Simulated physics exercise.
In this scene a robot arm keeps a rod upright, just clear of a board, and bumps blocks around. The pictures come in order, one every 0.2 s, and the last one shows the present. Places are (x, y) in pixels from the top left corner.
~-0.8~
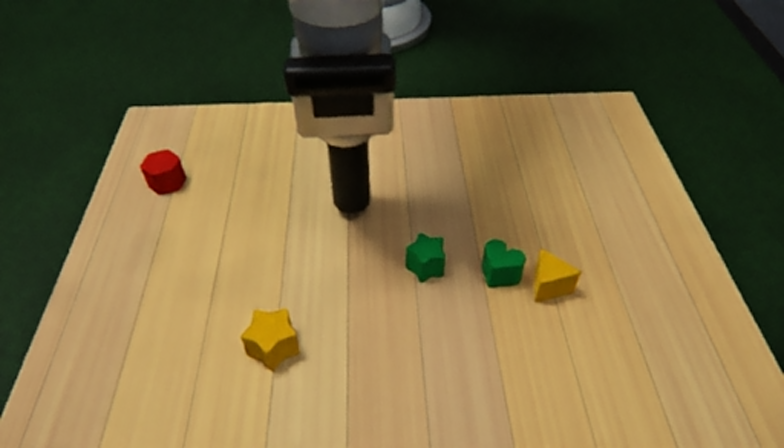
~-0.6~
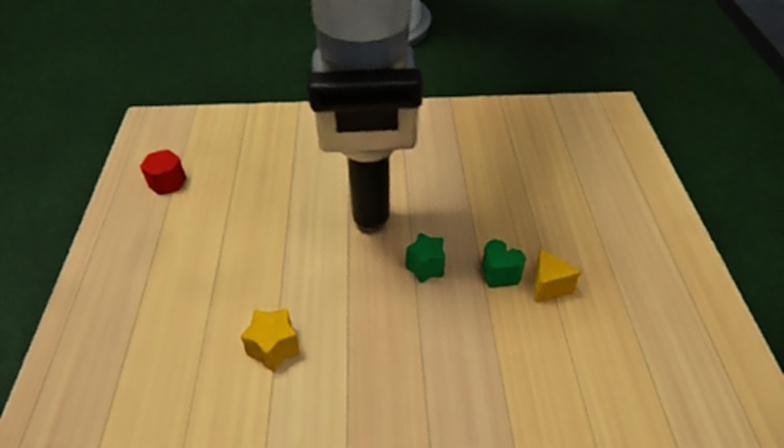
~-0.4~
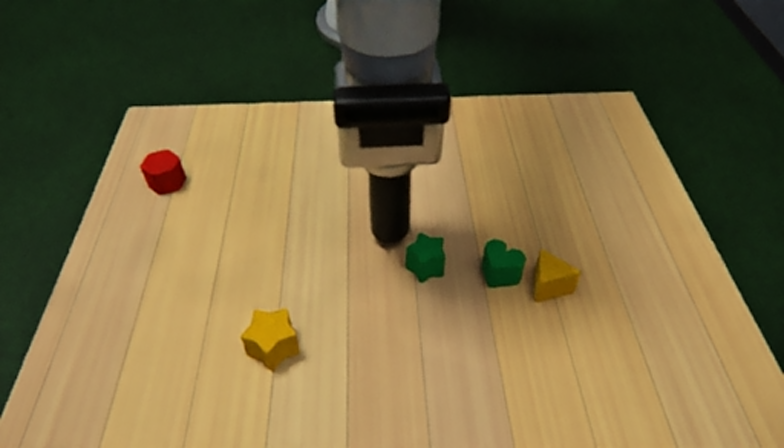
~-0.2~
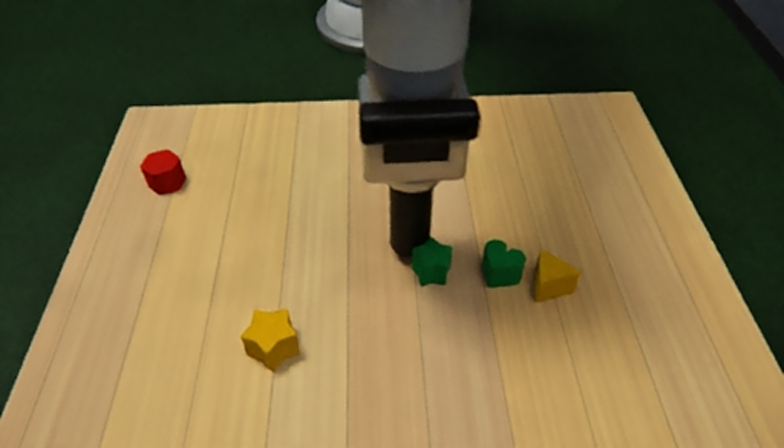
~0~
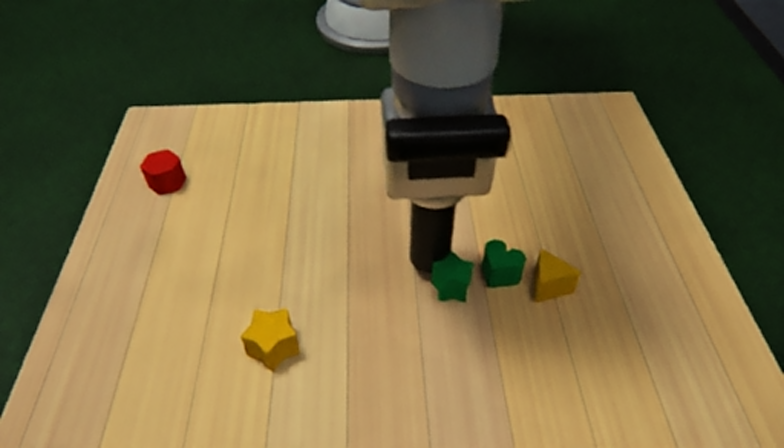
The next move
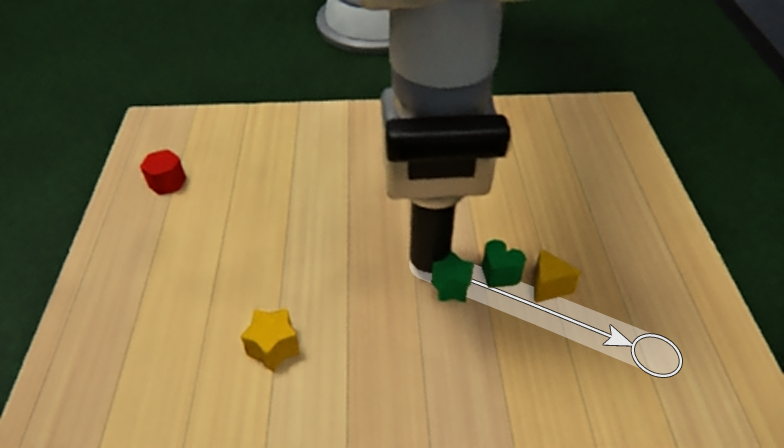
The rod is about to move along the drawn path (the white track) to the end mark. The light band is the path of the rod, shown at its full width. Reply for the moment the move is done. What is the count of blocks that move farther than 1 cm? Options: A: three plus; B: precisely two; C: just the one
That would be A.
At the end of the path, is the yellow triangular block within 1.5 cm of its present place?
The answer is no.
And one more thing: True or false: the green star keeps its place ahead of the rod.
False.
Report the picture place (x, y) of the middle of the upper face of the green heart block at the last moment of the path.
The answer is (537, 252).
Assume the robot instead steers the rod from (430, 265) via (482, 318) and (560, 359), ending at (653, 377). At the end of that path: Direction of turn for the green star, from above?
My prediction: CW.
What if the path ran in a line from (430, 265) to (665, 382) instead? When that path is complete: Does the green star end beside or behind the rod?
That would be a yes.
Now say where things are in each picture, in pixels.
Tip of the rod at (352, 200), middles of tops, green star at (427, 247), green heart block at (504, 254), yellow triangular block at (555, 267), in the first picture.
Rod at (371, 214), nothing pushed, in the second picture.
Rod at (390, 228), nothing pushed, in the third picture.
Rod at (410, 243), green star at (433, 252), in the fourth picture.
Rod at (430, 257), green star at (454, 268), green heart block at (504, 254), yellow triangular block at (555, 267), in the fifth picture.
The line goes from (430, 265) directly to (657, 355).
What follows on the original path. One third of the way, rod at (501, 284); green star at (495, 301), turned 55° clockwise; green heart block at (532, 254), turned 35° anticlockwise; yellow triangular block at (563, 267), turned 25° clockwise.
Two thirds of the way, rod at (578, 315); green star at (497, 303), turned 70° clockwise; green heart block at (537, 252), turned 50° anticlockwise; yellow triangular block at (585, 269), turned 55° anticlockwise.
At the end, rod at (661, 348); green star at (497, 303), turned 70° clockwise; green heart block at (537, 252), turned 50° anticlockwise; yellow triangular block at (585, 269), turned 55° anticlockwise.
